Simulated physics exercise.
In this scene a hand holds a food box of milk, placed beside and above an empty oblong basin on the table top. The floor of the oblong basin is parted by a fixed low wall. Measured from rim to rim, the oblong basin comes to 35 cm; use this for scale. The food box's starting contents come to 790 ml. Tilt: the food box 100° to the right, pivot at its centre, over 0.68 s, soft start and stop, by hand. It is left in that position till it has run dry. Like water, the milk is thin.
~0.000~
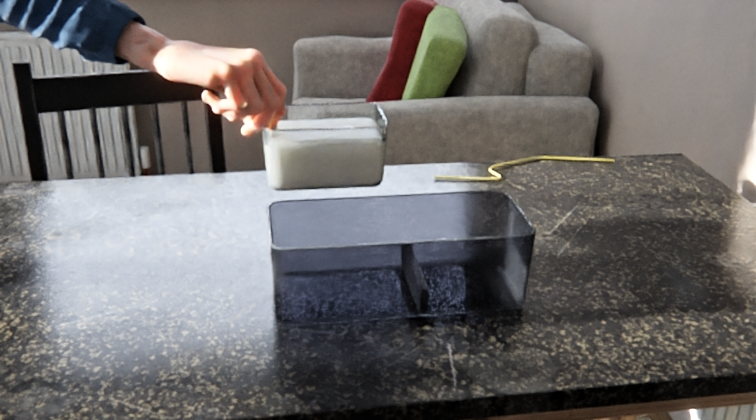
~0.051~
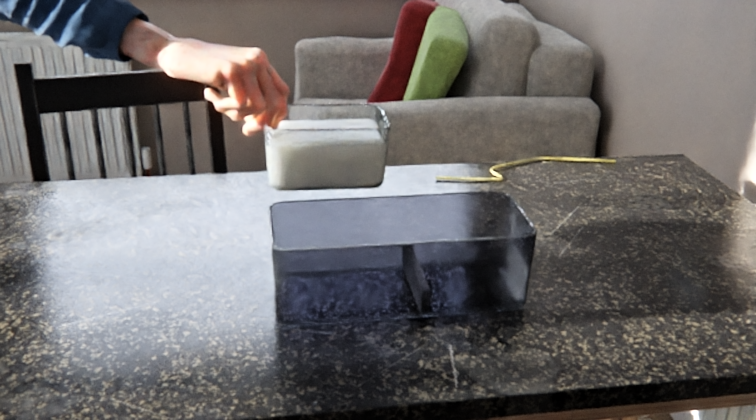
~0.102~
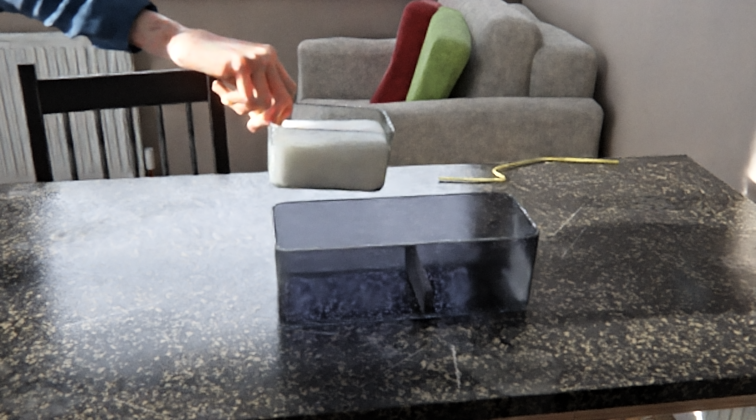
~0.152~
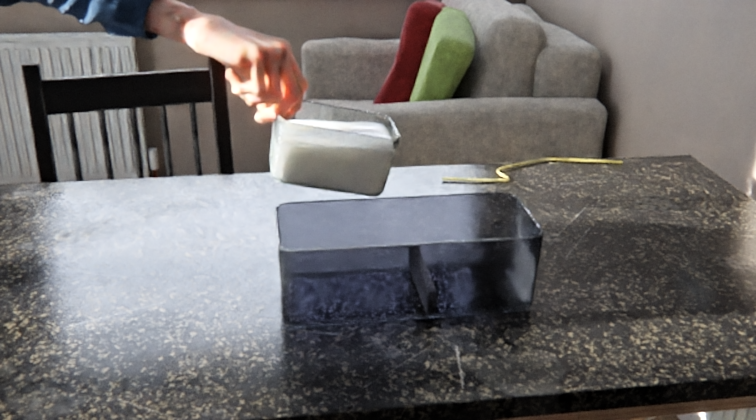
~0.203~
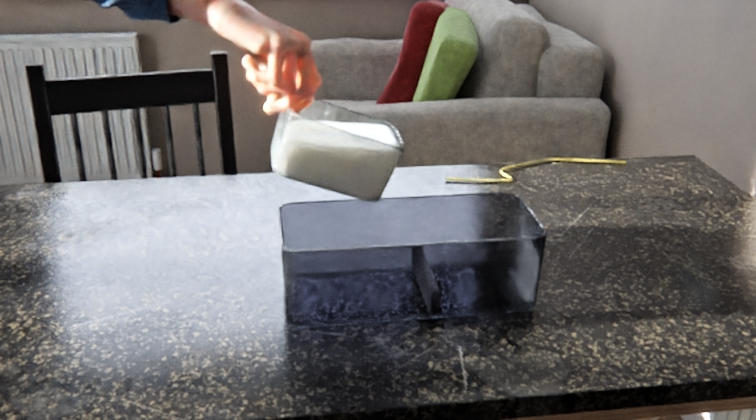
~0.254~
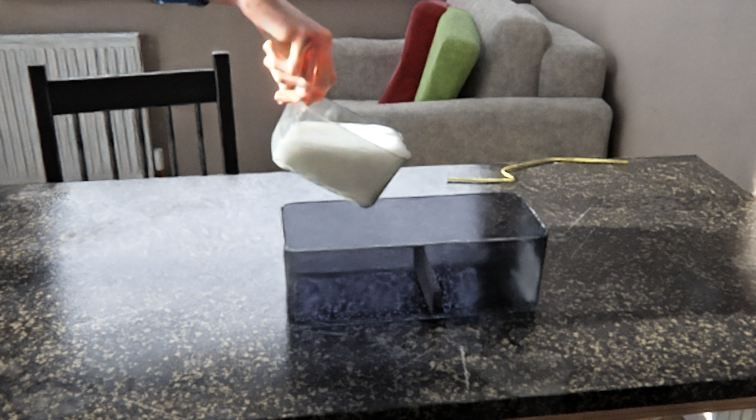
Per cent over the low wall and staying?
51 per cent.
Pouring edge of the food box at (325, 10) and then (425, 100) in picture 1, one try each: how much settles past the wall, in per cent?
Respectively about 15 and 80 percent.
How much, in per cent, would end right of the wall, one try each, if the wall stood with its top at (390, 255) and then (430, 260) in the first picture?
Respectively 80 and 25 %.
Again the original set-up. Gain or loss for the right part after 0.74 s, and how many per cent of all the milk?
The share ends smaller than before, by about 1 %.
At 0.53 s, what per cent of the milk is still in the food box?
Roughly 30 percent.
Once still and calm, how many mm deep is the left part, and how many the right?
Some 14 mm on the left and some 22 mm on the right.
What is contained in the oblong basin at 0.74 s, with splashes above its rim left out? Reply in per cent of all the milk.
Some 88 per cent.
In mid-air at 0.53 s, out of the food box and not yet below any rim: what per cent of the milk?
Near 30 per cent at that time.
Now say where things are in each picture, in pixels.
Tilt 0°; pouring edge (383, 116); surface from (266, 132) to (379, 127); the oblong basin's rim runs from (270, 226) to (521, 212); the wall's top is at (415, 265), in the first frame.
Tilt 1°; pouring edge (385, 118); surface from (267, 132) to (381, 129), in the second frame.
Tilt 5°; pouring edge (389, 122); surface from (271, 132) to (385, 130), in the third frame.
Tilt 12°; pouring edge (395, 129); surface from (276, 131) to (390, 132), in the fourth frame.
Tilt 20°; pouring edge (399, 139); surface from (278, 133) to (397, 134), in the fifth frame.
Tilt 31°; pouring edge (401, 149); surface from (279, 131) to (397, 139); 2 per cent is over the edge, in the sixth frame.
By 0.53 s the tilt is 89° and 29 per cent is still to pour, 10 is left of the wall and 31 right of it.
By 0.74 s the tilt is 100° and 7 per cent is still to pour, 35 is left of the wall and 52 right of it.
By 0.95 s the tilt is 100° and 1 per cent is still to pour, 44 is left of the wall and 51 right of it.
By 1.18 s the tilt is 100° and 0 per cent is still to pour, 47 is left of the wall and 51 right of it.
At rest 47 per cent lies left of the wall, 51 right of it and 2 outside.
